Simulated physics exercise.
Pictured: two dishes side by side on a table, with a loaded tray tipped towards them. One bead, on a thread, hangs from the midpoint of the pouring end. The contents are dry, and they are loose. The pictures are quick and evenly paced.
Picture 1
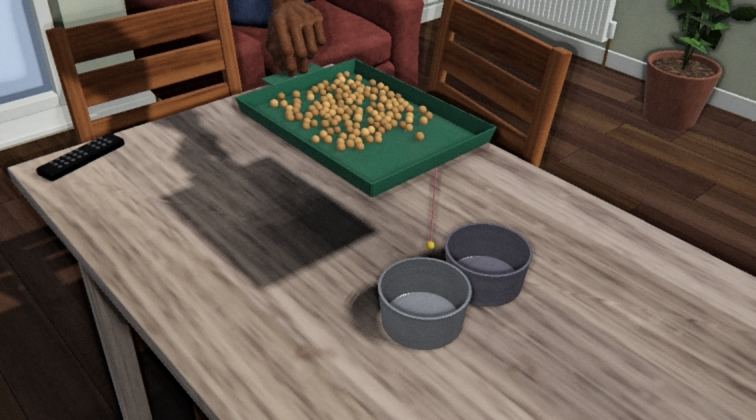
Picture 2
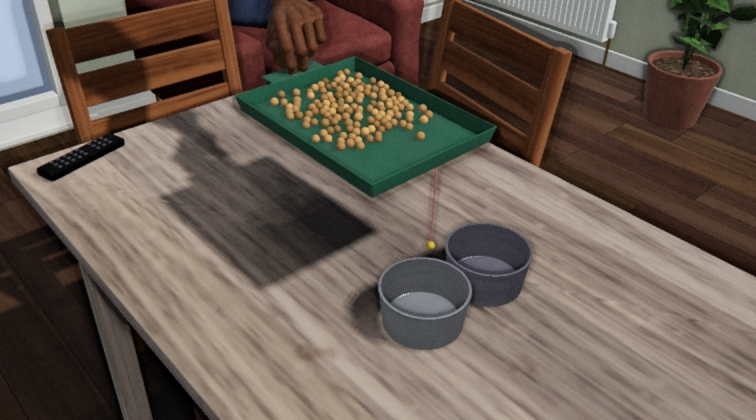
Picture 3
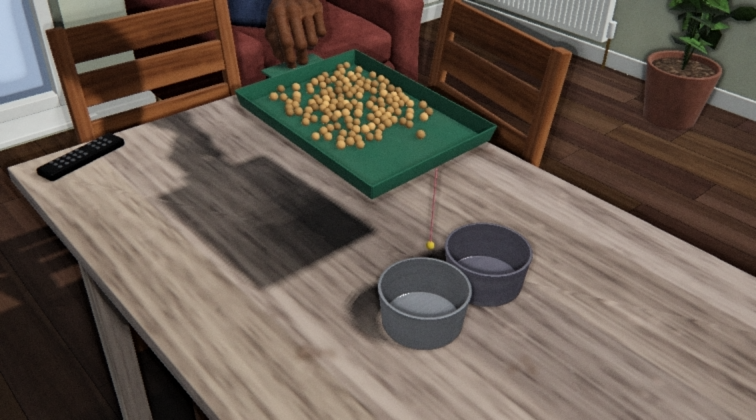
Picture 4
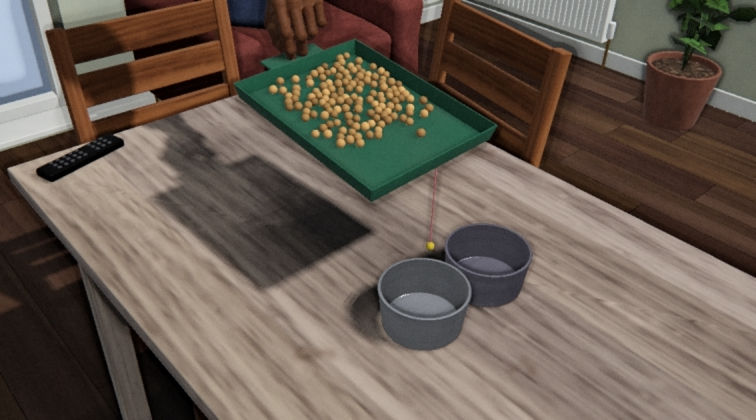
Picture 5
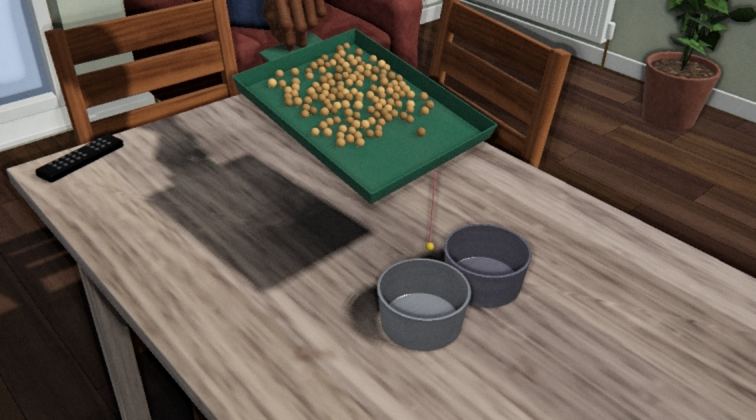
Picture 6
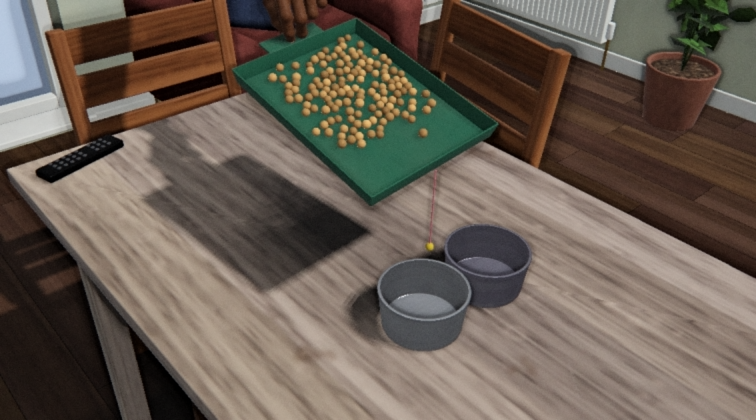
Green tray of round wooden beads tilting gradually above two grey dishes on a wooden table, a hand at its raised far end.
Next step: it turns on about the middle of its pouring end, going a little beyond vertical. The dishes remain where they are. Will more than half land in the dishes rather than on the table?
No.
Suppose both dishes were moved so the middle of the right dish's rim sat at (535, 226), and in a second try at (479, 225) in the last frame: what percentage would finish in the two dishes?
About 0 per cent first, then about 0 per cent.
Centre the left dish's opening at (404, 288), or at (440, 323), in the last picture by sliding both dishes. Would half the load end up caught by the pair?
Held in all, by try: A larger portion, then a smaller portion.
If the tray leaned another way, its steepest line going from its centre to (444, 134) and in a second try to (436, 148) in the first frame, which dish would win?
For the first slope the righthand dish, for the second the righthand dish.
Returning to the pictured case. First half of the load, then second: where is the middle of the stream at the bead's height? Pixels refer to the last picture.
Close to (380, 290), then close to (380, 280).
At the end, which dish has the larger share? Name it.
That would be the leftward one.
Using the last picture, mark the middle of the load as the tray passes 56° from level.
Roughly at (385, 181).
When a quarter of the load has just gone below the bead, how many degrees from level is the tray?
75°, roughly.
Soon, tray tipped steeply; most on the tray; a small part in the left dish; a stray few outside both; a small part in the air.
A while on, tray tipped right over; about a quarter on the tray; about a quarter in the left dish; about a third outside both; about a quarter in the air.
Towards the end, tray tipped past a quarter turn; about a third in the left dish; about two thirds outside both.
Finally, tray tipped past a quarter turn; about a third in the left dish; none in the right dish; about two thirds outside both.
